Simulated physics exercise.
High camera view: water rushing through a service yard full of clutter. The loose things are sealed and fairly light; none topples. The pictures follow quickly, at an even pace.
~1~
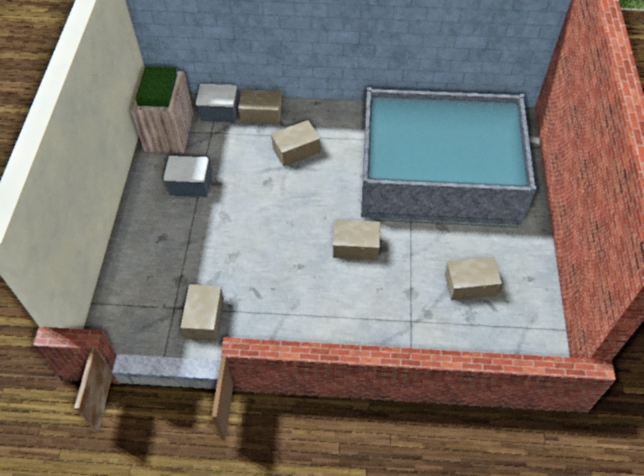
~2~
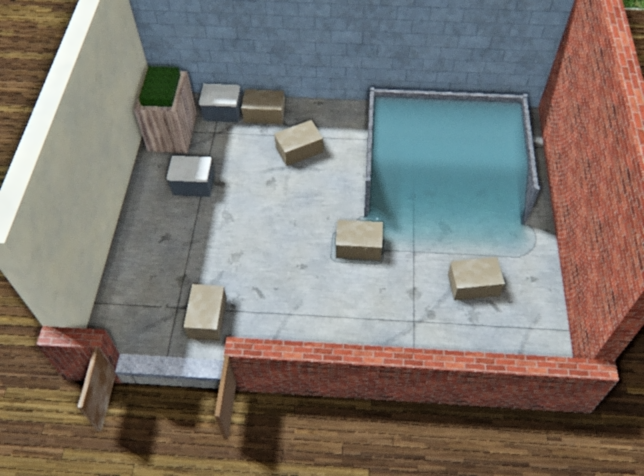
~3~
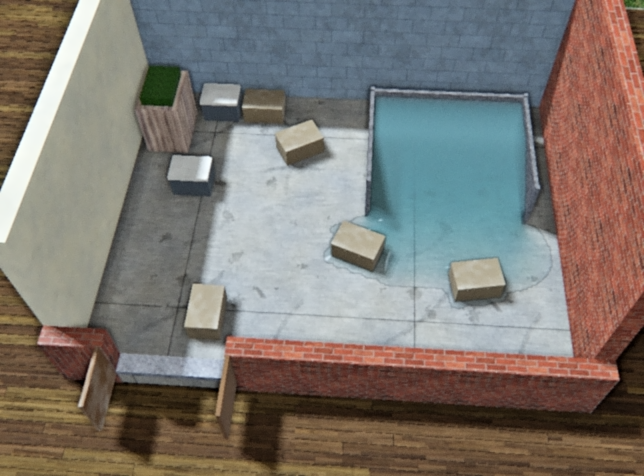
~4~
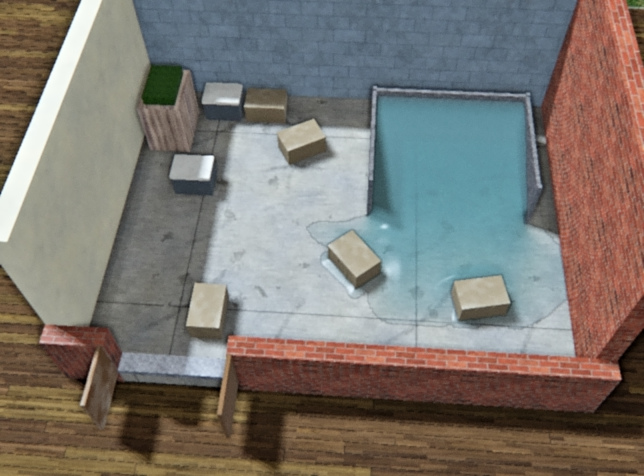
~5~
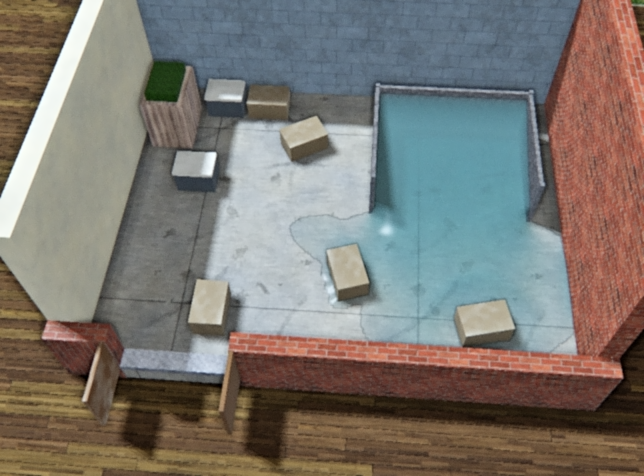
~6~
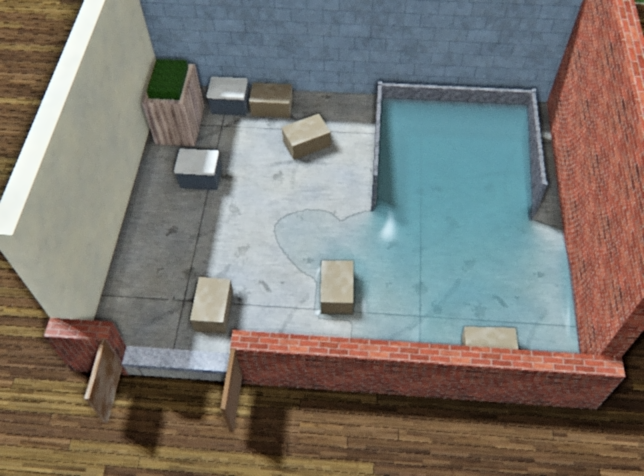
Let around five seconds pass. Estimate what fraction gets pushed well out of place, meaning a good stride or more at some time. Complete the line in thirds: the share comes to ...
The share comes to between one and two thirds.
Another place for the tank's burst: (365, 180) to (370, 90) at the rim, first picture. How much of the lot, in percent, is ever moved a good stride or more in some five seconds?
I'd guess close to 70 percent.
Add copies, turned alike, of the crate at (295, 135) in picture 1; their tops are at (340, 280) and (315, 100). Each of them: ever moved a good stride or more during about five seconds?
Sequence: Knocked aside; scarcely shifts.
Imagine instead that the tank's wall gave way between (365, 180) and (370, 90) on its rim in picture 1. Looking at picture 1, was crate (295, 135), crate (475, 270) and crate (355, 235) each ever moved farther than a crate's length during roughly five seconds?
In turn: Moved that far, stayed within it, stayed within it.
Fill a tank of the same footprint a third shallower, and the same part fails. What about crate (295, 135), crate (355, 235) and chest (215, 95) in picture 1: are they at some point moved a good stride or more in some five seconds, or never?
Taking them as listed - a shorter distance for the first, the full distance for the second, a shorter distance for the third.
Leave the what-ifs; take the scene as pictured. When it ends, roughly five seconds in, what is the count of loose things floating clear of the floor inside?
My tally gives 5.
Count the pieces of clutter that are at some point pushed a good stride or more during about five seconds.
Exactly 4.
A moment on, 2 of 7 are well off their spots; 1 afloat.
Next, 3 of 7 are well off their spots; 2 afloat.
Later, 2 of 7 are well off their spots; 3 afloat.
In the end, 3 of 7 are well off their spots, and 4 have been at some point; 5 afloat.
